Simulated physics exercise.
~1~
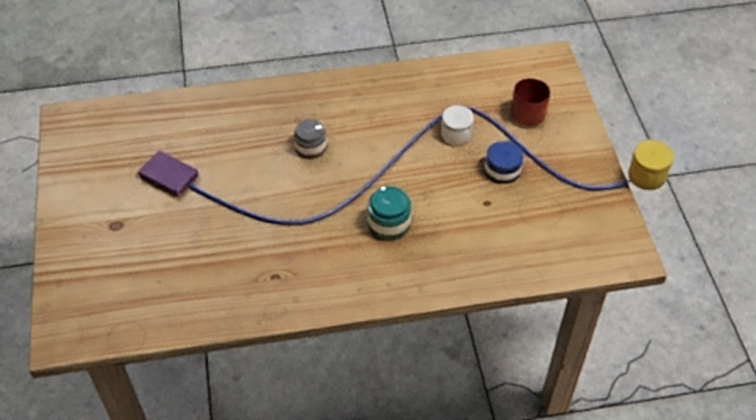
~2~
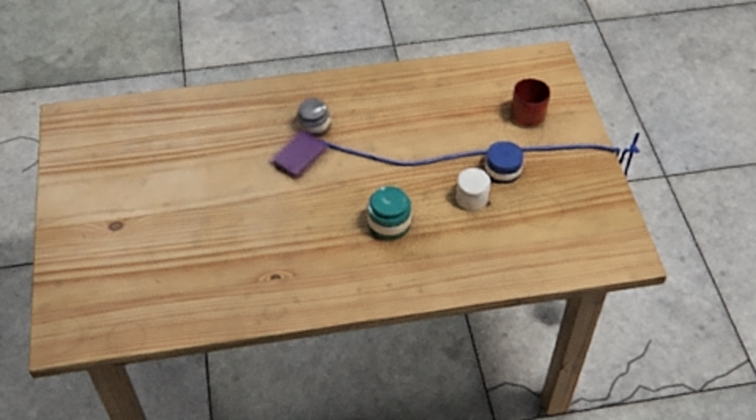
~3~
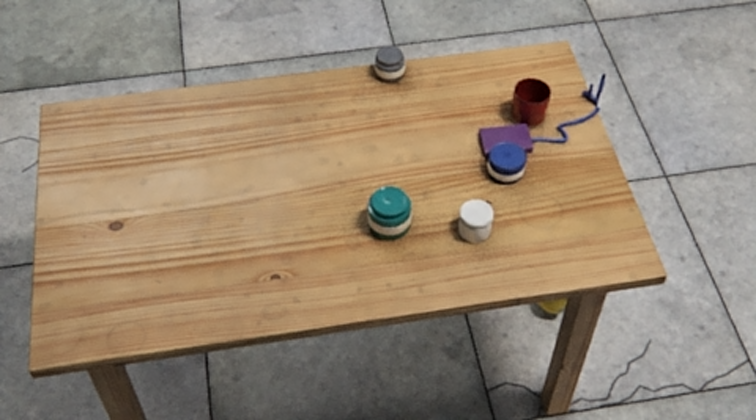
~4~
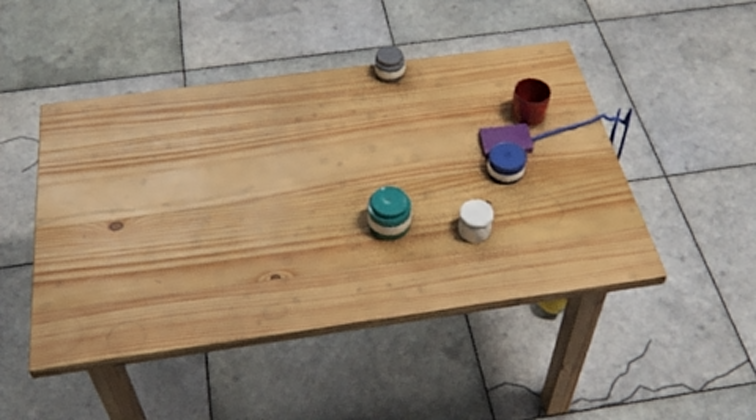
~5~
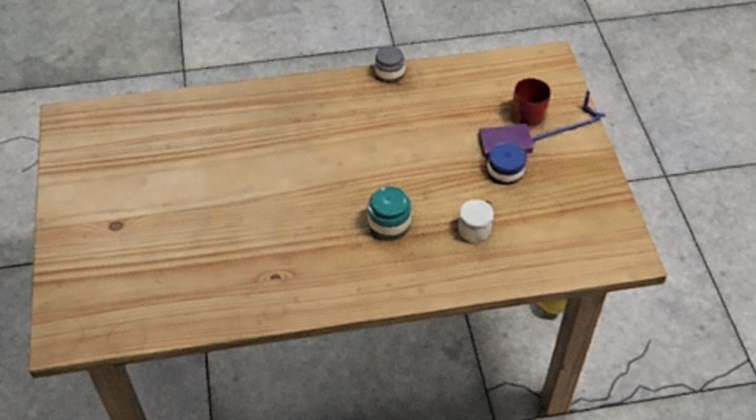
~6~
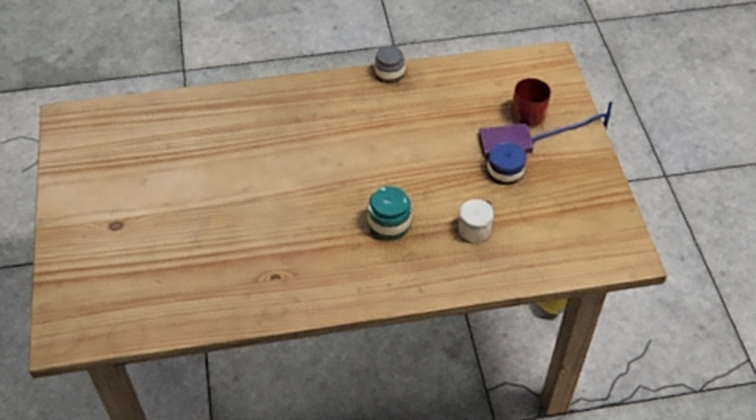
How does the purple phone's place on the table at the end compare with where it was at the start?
The purple phone starts near the left end of the table and finishes far to the right and slightly farther back, beside the red mug and the blue canister.
